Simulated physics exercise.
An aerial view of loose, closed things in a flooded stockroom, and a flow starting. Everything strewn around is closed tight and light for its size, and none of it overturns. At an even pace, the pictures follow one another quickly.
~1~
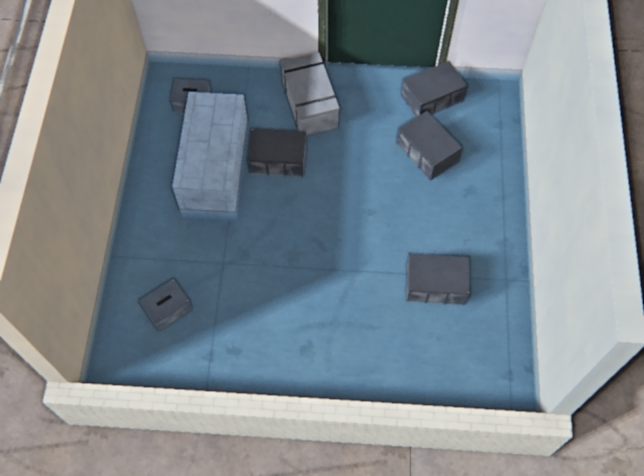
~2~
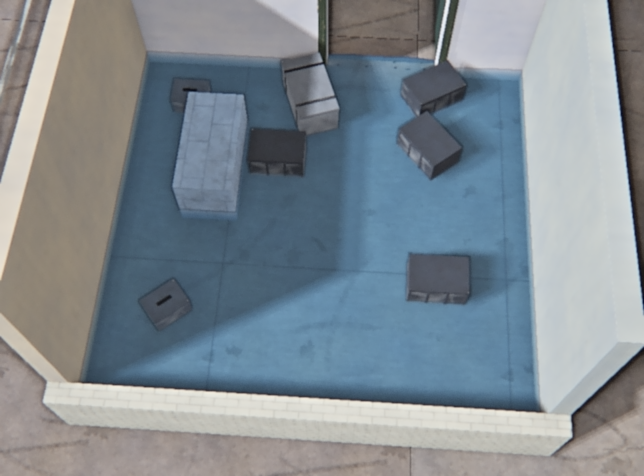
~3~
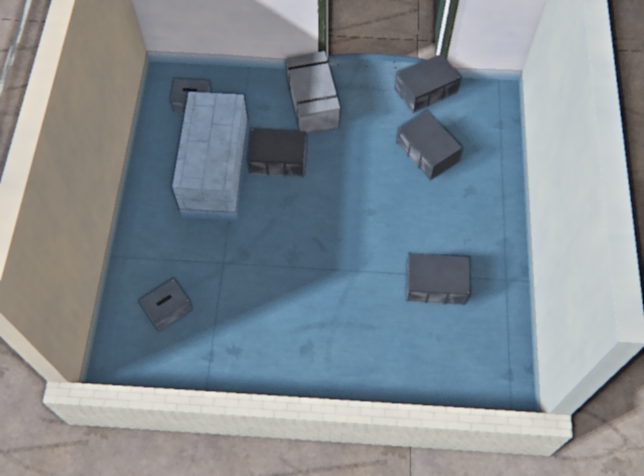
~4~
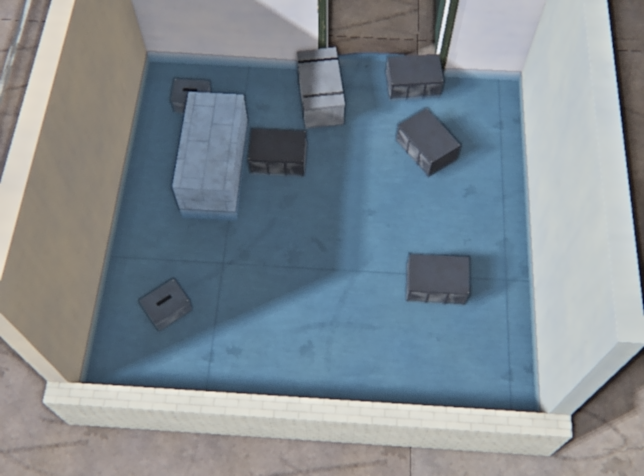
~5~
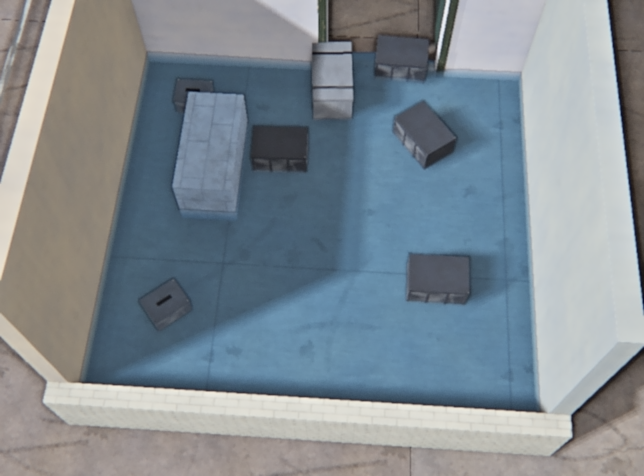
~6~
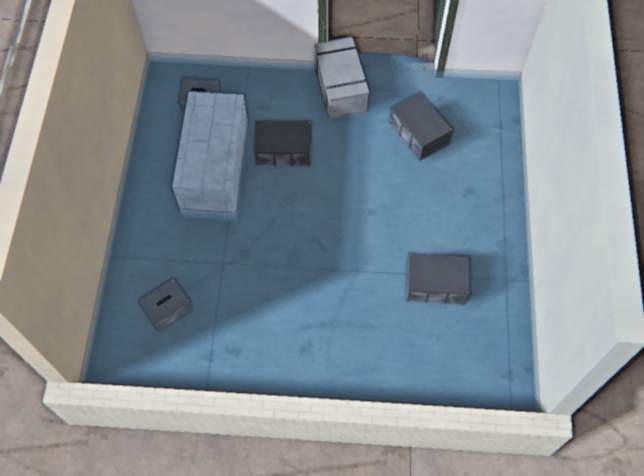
A green door in the back wall opened, then a dark box floated left into the gap and out of sight while a pale strapped trunk drifted right, turning, and the other boxes barely shifted.
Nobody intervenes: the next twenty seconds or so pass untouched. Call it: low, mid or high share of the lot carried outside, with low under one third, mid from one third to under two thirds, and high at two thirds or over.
High.
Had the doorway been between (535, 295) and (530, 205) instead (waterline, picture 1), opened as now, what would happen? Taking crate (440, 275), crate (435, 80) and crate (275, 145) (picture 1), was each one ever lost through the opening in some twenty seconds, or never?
Sequentially, I'd put it as swept away, swept away, not lost.
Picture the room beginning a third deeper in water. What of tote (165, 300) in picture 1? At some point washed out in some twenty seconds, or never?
Status of the object: Retained.
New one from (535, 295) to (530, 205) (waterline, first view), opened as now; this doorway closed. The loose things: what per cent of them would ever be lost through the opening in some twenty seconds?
Near 40 percent, give or take.
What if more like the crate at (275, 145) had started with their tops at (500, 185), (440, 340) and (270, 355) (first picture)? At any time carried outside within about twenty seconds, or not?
The first departs, the second remains behind, the third remains behind.
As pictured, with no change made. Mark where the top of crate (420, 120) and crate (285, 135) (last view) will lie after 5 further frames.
The tops should be near (413, 61) and near (302, 108).
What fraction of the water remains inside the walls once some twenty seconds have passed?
46 %.
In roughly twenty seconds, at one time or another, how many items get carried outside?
Count: 6.
A moment on, 2 of 7 are out; 5 afloat.
Next, 4 of 7 are out; 3 afloat.
Later, 5 of 7 are out; 2 afloat.
In the end, 6 of 7 are out; 1 afloat.
